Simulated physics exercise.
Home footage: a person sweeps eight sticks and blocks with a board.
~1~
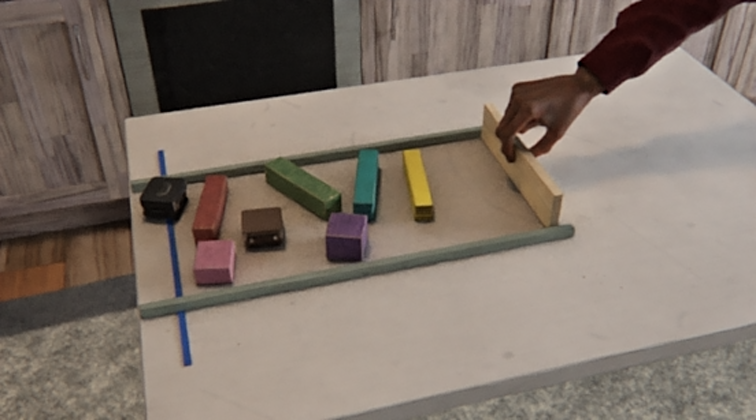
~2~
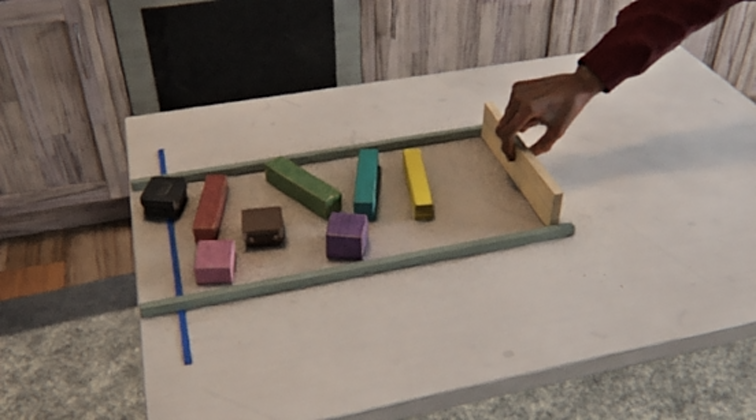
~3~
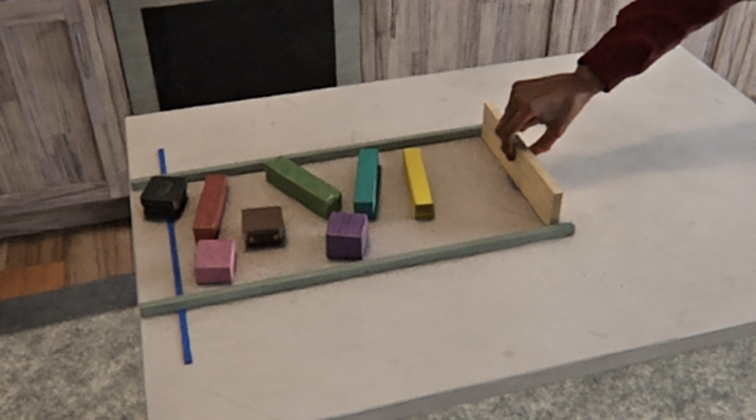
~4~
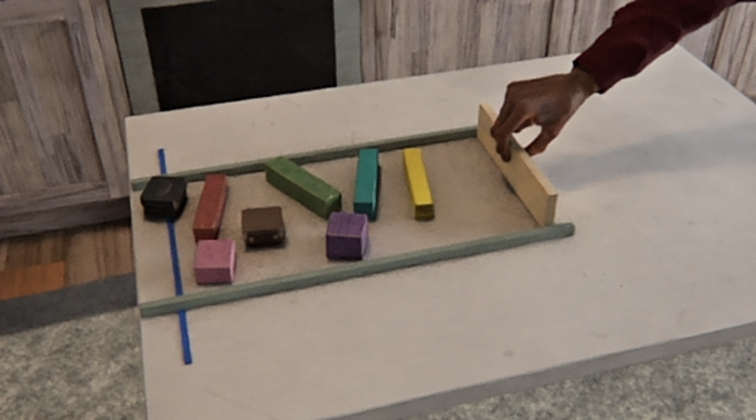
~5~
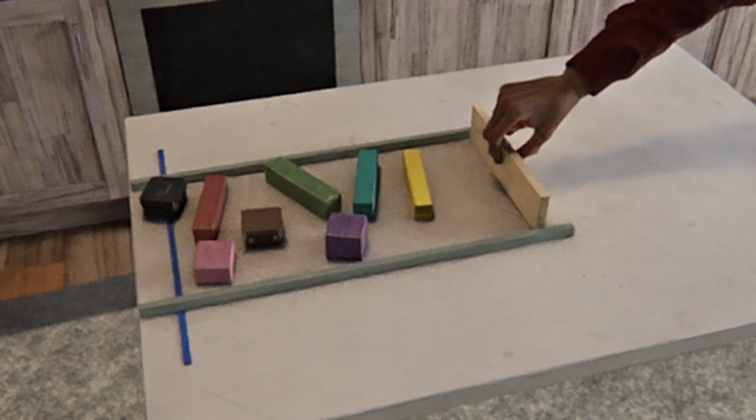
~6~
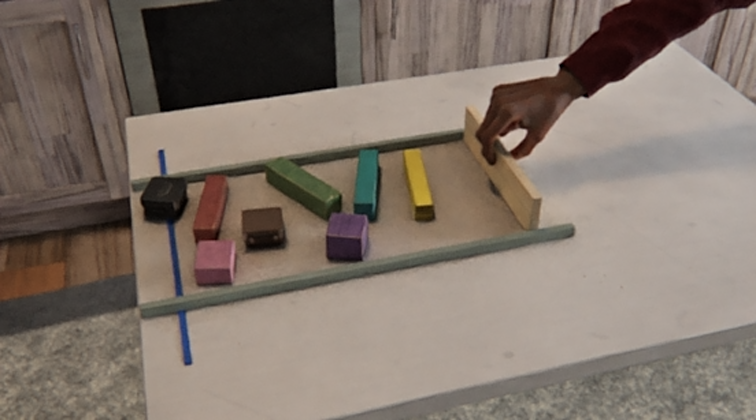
In the video, a hand holds a wooden board upright between two rails on a table, first keeping it nearly still, then sliding it slightly left toward eight colourful sticks and blocks, which stay in place near a blue strip.
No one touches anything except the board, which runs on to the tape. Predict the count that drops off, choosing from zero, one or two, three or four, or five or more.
The push clears five or more off the end, I'd bet.
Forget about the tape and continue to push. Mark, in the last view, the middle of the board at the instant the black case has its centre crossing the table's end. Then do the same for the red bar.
For the black case, about (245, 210); for the red bar, about (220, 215).
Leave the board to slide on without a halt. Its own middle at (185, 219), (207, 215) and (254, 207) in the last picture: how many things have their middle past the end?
5; 2; 0.
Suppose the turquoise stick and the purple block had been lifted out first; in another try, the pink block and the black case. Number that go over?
2 and 3.
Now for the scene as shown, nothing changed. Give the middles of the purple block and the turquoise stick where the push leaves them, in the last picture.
Final spots - purple block (157, 276), turquoise stick (139, 220).
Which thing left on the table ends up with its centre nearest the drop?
The one in question is the turquoise stick.
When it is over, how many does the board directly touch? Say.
2.
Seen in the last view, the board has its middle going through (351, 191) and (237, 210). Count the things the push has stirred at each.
One spot: 4. Other spot: 8.
Early on, none off yet; black case at rest near (165, 199); pink block at rest near (215, 261); red bar at rest near (211, 208).
A while later, none off yet; black case at rest near (165, 199); pink block moving near (209, 265); red bar at rest near (211, 208).
Further along, none off yet; black case leaning well over near (110, 216); pink block travelled about its own width near (176, 281); red bar travelled about its own width near (140, 219).
Finally, the number that fall off is five or more; lost, green bar, brown case, red bar, pink block and black case.
